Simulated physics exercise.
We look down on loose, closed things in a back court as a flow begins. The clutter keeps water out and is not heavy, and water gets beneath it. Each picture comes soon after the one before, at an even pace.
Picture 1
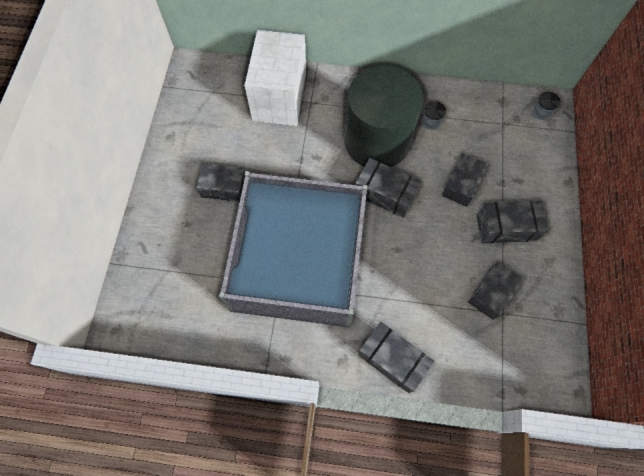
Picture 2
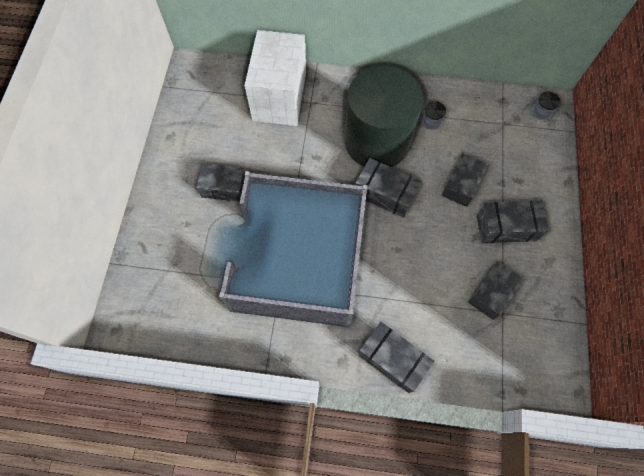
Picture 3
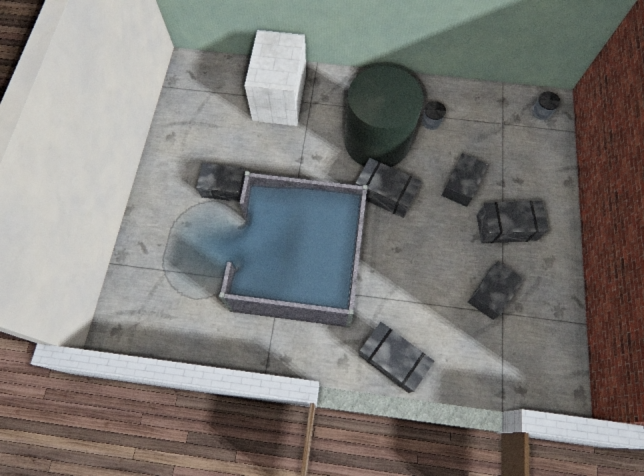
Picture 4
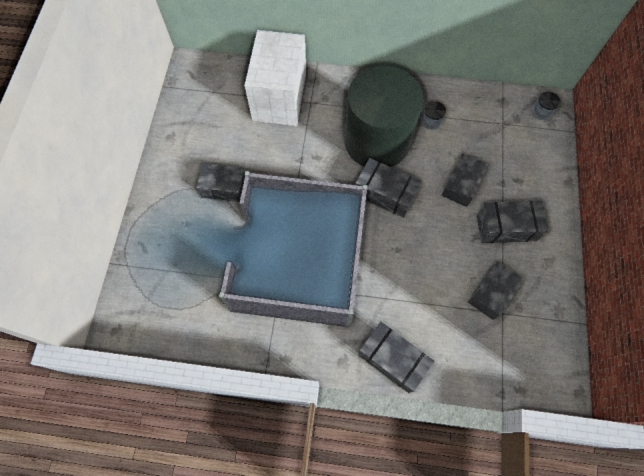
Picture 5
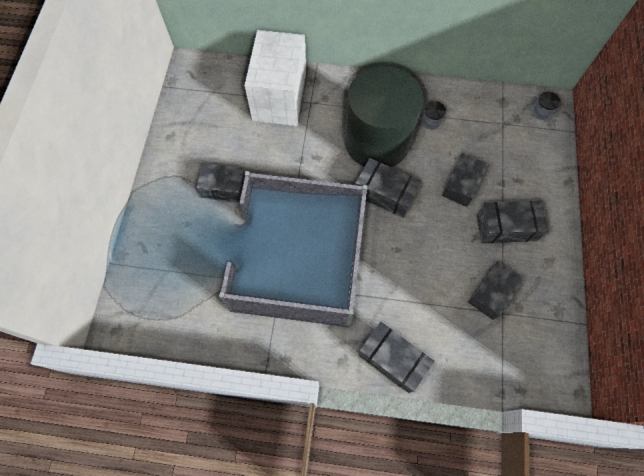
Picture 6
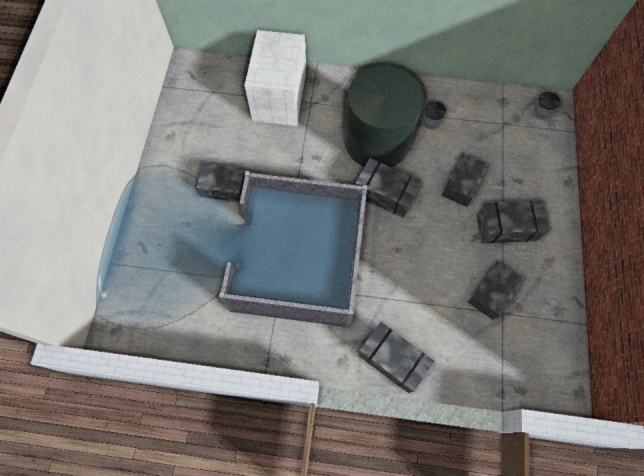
A square pool of blue water opens on its left side and water spreads leftward to the pale wall.
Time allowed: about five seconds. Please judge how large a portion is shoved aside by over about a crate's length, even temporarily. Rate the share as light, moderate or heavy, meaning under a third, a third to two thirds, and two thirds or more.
Light.
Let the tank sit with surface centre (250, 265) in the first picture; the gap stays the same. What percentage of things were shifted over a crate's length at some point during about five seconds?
I make it 10 per cent.
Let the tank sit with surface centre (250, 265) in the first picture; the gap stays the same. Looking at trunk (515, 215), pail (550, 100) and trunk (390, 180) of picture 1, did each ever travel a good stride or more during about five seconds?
Short of it, short of it, short of it.
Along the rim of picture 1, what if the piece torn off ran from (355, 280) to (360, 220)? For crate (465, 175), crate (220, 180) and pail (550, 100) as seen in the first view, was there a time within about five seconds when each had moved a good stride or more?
In turn: Cleared that distance, stayed short, cleared that distance.
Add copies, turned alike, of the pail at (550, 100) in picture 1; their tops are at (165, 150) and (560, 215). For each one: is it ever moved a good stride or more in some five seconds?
Well, one then the other: Carried that far, not carried that far.
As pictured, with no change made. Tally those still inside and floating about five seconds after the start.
My count is 0.
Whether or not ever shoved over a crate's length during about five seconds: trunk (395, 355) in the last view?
Result: The full distance.
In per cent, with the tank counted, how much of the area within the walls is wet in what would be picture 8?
Estimate: Near 20 %.
A moment on, 0 of 8 are well off their spots; 0 afloat.
Next, 0 of 8 are well off their spots; 0 afloat.
Later, 1 of 8 are well off their spots; 0 afloat.
In the end, 1 of 8 are well off their spots, and 1 have been at some point; 0 afloat.
